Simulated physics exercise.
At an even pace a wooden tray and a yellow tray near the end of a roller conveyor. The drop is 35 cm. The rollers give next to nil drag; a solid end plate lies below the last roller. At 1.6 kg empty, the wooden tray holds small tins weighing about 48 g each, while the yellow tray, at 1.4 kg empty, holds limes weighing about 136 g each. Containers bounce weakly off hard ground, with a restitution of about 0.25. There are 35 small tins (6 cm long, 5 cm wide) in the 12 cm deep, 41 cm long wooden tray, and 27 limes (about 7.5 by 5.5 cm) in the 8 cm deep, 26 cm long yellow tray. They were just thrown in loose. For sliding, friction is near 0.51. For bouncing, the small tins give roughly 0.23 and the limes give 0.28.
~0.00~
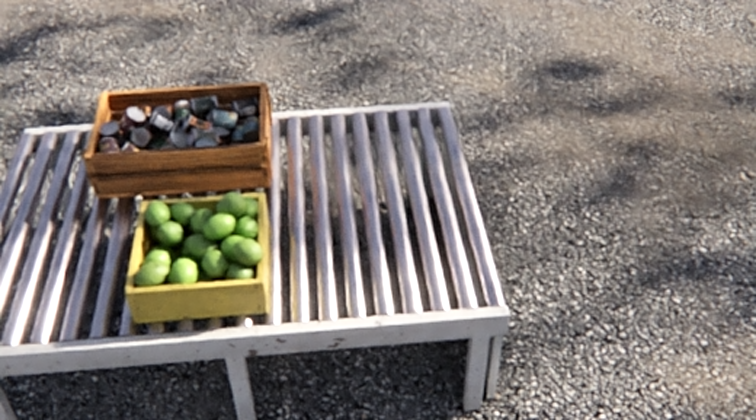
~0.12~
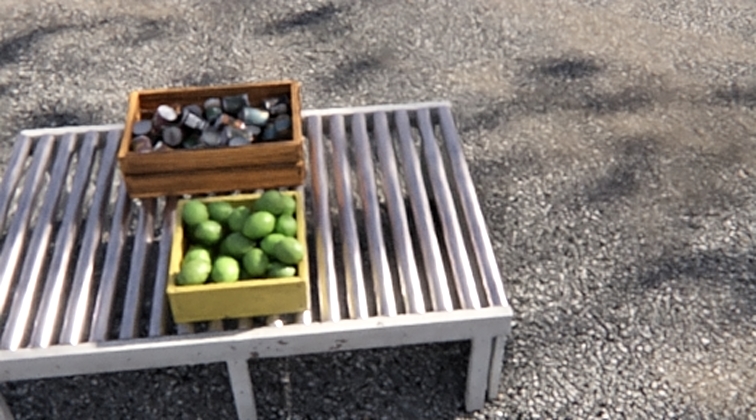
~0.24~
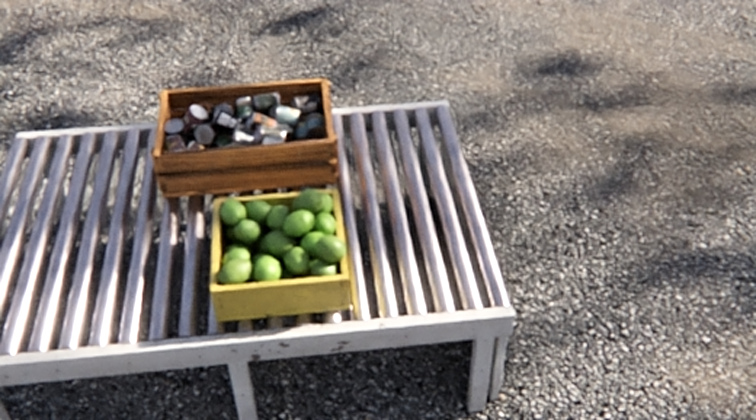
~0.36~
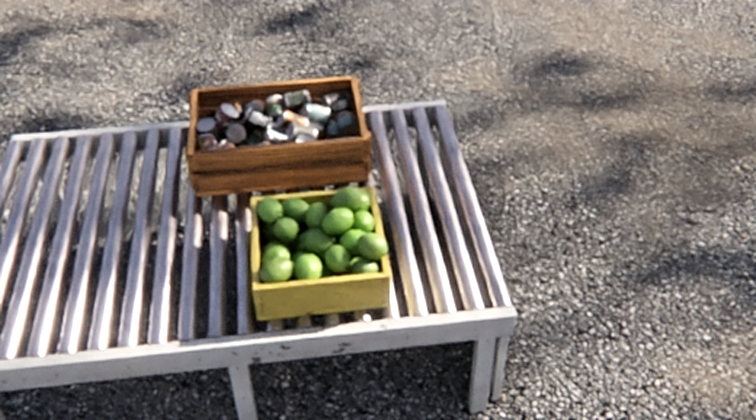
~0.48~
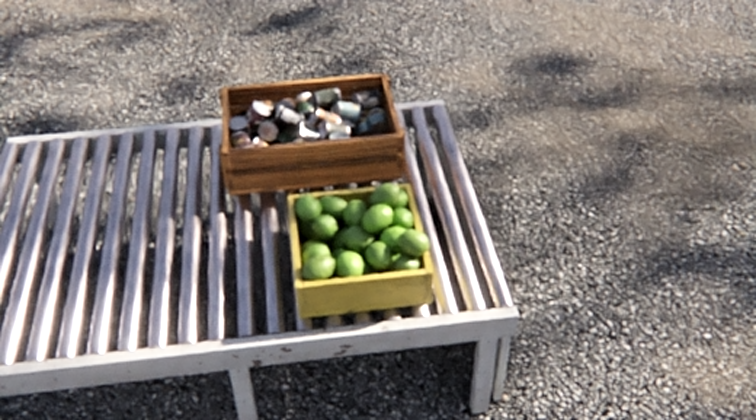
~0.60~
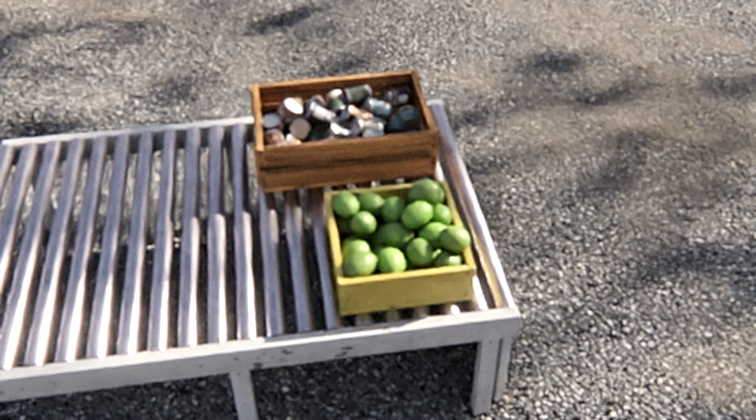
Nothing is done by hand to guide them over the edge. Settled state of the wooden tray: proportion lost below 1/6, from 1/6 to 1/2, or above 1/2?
It loses less than one sixth of the load.
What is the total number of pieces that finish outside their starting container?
I'd put it near 25.
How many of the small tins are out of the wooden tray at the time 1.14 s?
The number comes to some 0.
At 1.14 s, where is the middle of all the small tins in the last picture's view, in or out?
Around (485, 117) in pixels.
After 0.65 s, the leading end passes the last roller.
After 1.14 s, the wooden tray leans 3° with 0 of 35 out and the yellow tray leans 34° with 0 of 27 out.
After 1.34 s, the wooden tray leans 40° with 0 of 35 out and the yellow tray leans 70° with 9 of 27 out.
After 1.69 s, the wooden tray leans 31° with 2 of 35 out and the yellow tray has gone over with 20 of 27 out.
Outcome (at 2.50 s), the wooden tray is level with 2 of 35 out and the yellow tray has gone over with 22 of 27 out. Asked share, 2 of 35, 6 per cent.
